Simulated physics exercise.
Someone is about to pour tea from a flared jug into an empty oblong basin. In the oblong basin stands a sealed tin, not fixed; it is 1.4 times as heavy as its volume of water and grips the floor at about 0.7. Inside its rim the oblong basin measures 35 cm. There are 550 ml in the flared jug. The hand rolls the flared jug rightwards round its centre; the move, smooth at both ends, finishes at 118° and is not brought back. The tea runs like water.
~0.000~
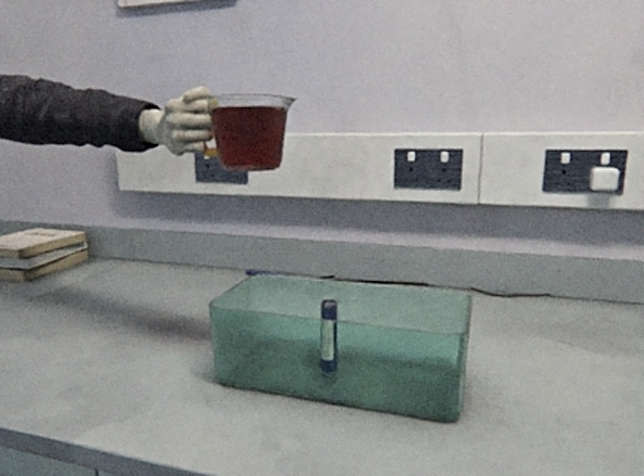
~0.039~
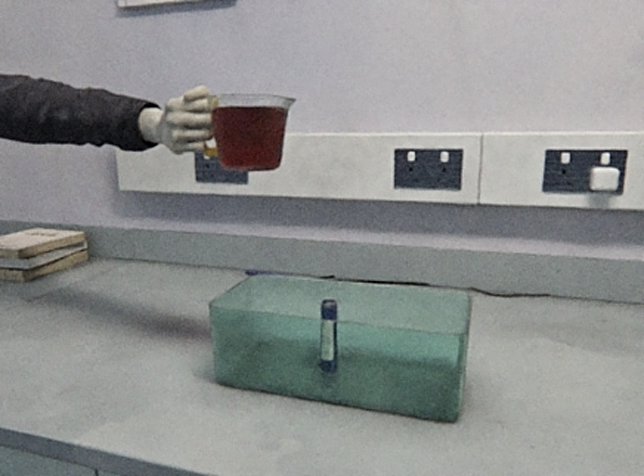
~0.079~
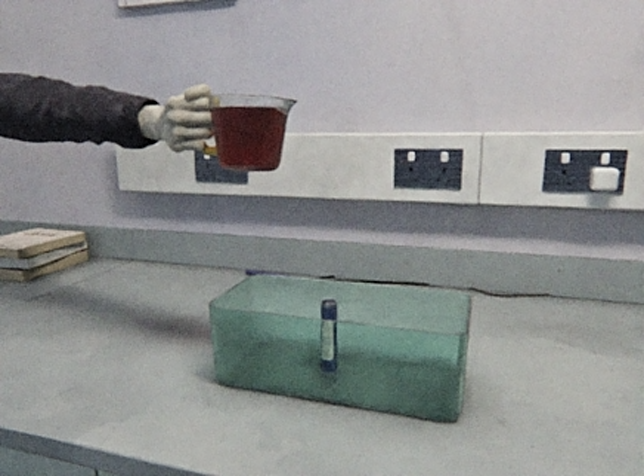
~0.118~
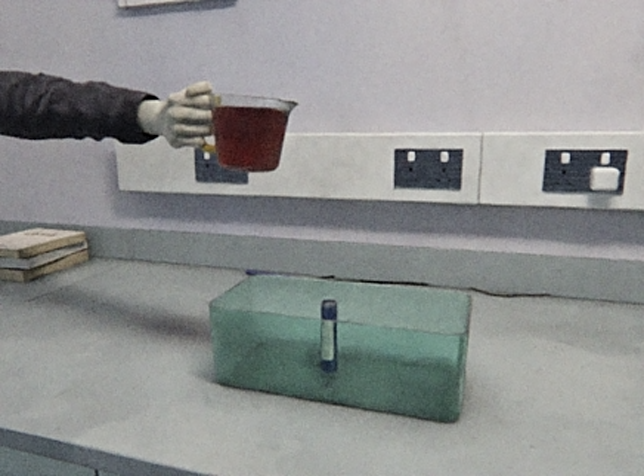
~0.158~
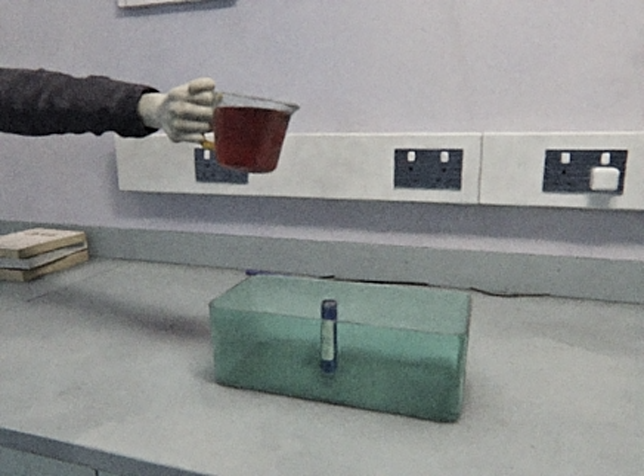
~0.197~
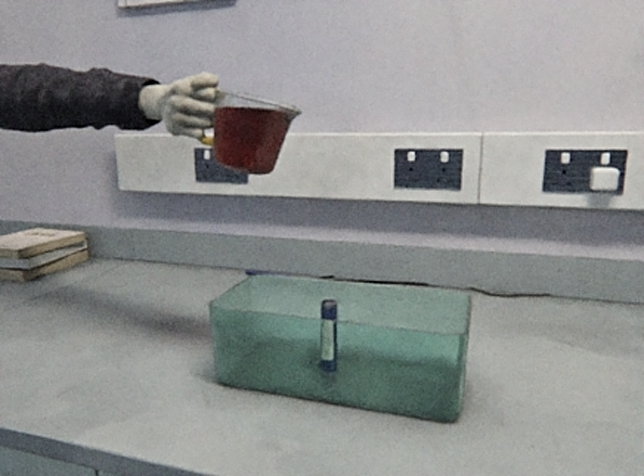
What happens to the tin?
It keeps standing.
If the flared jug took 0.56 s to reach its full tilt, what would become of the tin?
The tin goes over.
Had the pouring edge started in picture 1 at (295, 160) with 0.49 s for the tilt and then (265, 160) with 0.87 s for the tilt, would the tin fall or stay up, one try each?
First it goes over; then it goes over.
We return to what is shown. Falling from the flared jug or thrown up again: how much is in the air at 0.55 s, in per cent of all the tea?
Some 38 per cent.
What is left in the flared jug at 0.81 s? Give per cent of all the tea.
About 4 per cent.
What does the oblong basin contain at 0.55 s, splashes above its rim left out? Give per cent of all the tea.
Some 6 per cent.
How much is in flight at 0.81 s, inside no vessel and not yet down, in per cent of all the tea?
Near 24 in a hundred.
After 0.55 s the tilt is 83° and 55 per cent is still to pour; the tin stands where it began.
After 0.81 s the tilt is 116° and 4 per cent is still to pour; the tin stands where it began.
After 1.08 s the tilt is 118° and 0 per cent is still to pour; the tin stands where it began.
After 1.37 s the tilt is 118° and 0 per cent is still to pour; the tin stands where it began.
In the end the tin stands where it began.
